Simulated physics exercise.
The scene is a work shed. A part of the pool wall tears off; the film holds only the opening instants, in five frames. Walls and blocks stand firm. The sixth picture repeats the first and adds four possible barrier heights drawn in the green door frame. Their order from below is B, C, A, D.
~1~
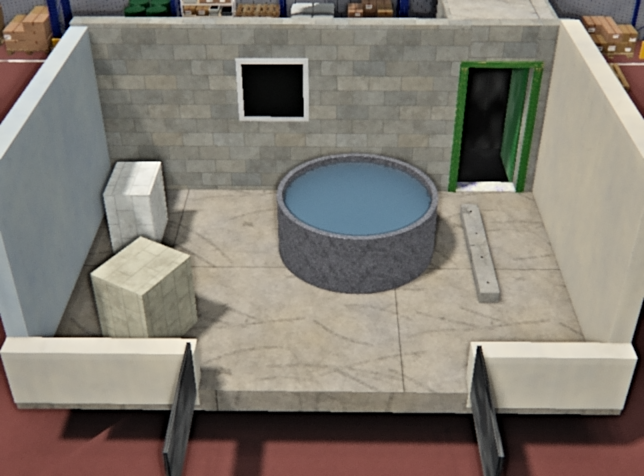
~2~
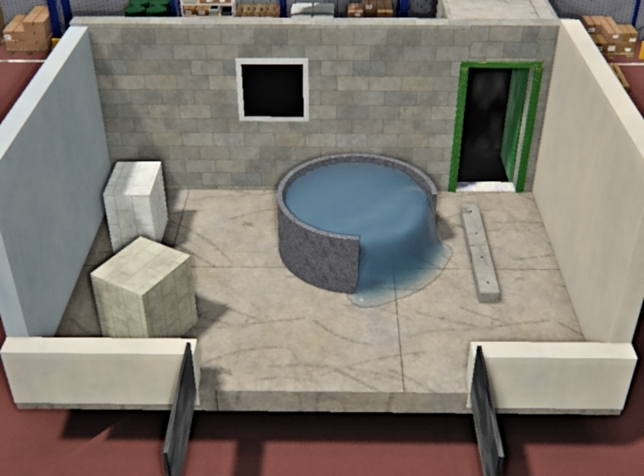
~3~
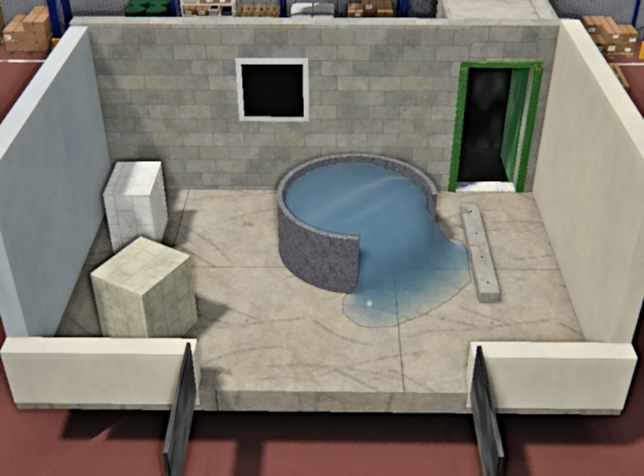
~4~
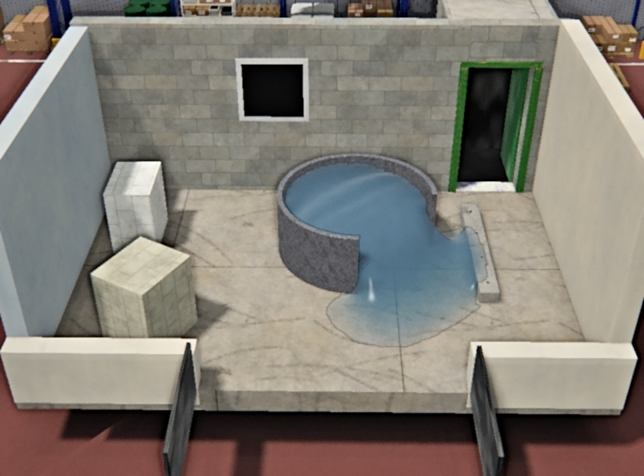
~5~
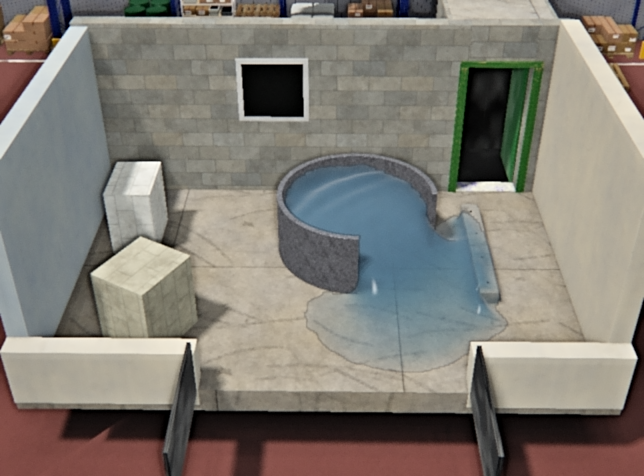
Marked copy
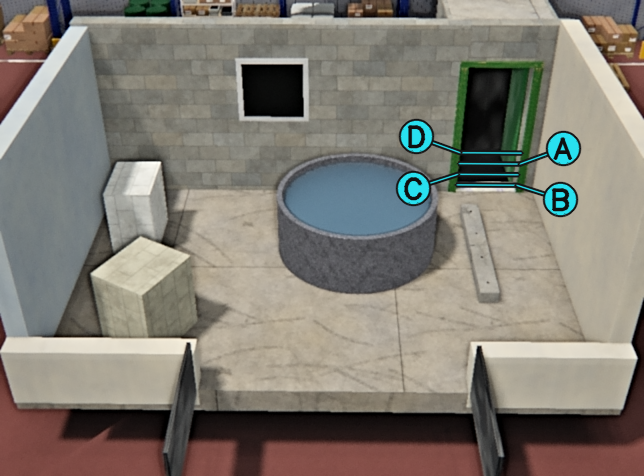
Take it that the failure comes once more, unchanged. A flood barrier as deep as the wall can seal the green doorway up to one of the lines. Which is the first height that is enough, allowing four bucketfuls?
C will do.
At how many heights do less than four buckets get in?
Three of the four.
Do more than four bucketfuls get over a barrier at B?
Yes, that goes wrong.
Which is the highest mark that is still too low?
The answer is B.
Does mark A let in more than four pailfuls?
No, not at all.
On the marked copy, A at (489, 163); B at (486, 185); C at (488, 174); D at (490, 152); from the bottom up B, C, A, D.
For mark A, nothing gets over.
For mark B, some 15 bucketfuls get in.
For mark C, a bucket or two gets in.
For mark D, nothing gets over.
